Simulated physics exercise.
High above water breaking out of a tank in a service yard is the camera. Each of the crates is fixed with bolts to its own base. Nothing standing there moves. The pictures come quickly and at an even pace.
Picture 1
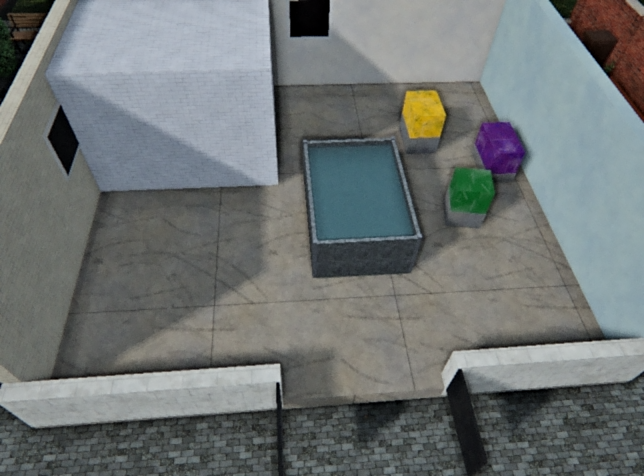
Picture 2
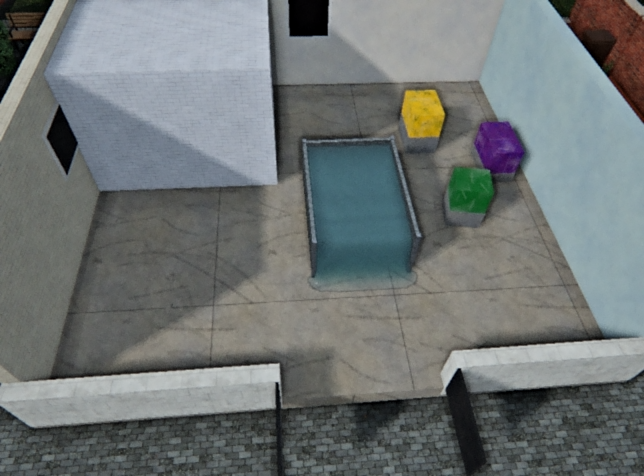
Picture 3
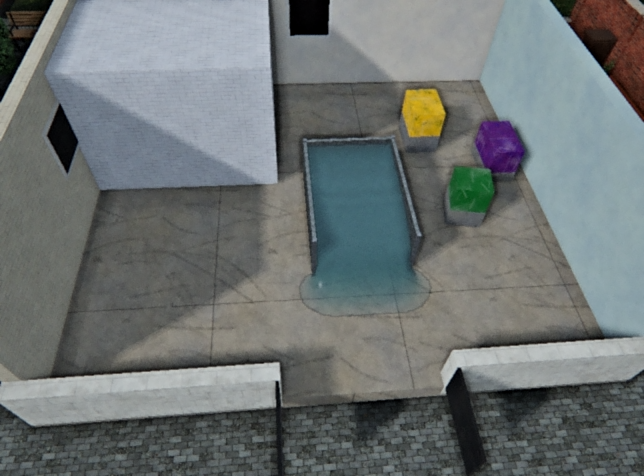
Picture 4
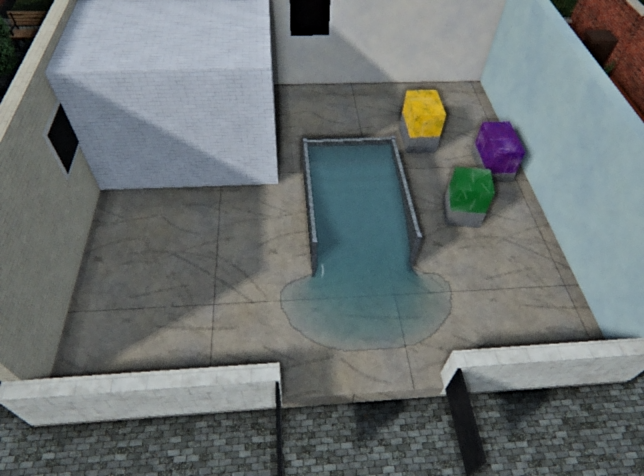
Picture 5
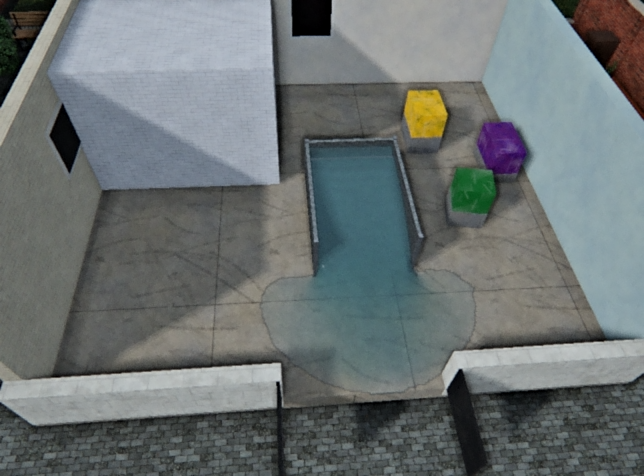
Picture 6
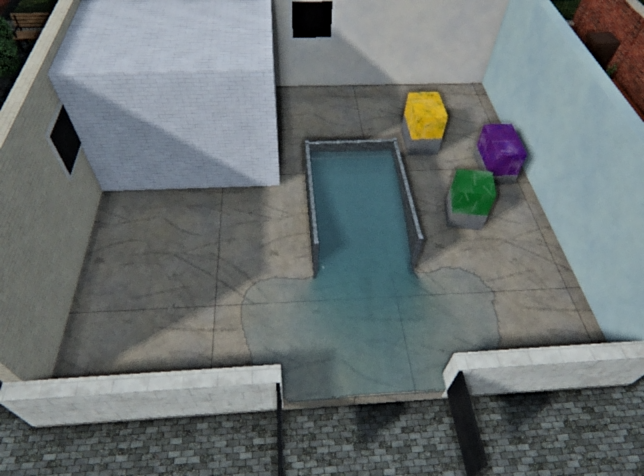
Water sits still in an open rectangular tank in a walled yard, then pours out where the near end has opened. It spreads over the paving in a widening, rounded sheet toward the gap in the low white front wall, while the yellow, purple and green-topped blocks at right stay put.
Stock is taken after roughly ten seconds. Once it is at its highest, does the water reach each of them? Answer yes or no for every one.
Yellow crate: No, it stays dry; green crate: No, it stays dry; purple crate: No, it stays dry.
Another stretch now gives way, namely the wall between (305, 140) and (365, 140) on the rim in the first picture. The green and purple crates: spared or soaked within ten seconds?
Note: Green crate is left dry; purple crate is overtopped.
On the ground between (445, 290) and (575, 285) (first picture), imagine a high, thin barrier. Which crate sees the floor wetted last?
The crate marked yellow.
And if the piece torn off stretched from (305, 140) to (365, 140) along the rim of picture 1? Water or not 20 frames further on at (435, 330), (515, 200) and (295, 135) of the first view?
Place one: Spared by the leak. Place two: Spared by the leak. Place three: Reached by the flood.
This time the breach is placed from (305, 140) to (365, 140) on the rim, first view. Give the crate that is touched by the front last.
The one in green comes last.
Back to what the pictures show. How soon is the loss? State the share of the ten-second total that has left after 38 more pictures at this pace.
Close to 95 per cent.
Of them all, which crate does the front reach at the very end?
The crate marked yellow, I reckon.
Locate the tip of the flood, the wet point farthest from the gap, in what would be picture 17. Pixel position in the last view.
Close to (47, 399).
A moment on, water covers 20 % of the floor; the yellow crate not reached, the green crate not reached, the purple crate not reached.
Next, water covers 25 % of the floor; the yellow crate not reached, the green crate not reached, the purple crate not reached.
Then, water covers 35 % of the floor; the yellow crate not reached, the green crate not reached, the purple crate water round its plinth.
Later, water covers 60 % of the floor; the yellow crate water round its plinth, the green crate water round its plinth, the purple crate water round its plinth.
In the end, water covers 75 % of the floor; the yellow crate stayed above the water, the green crate stayed above the water, the purple crate stayed above the water.
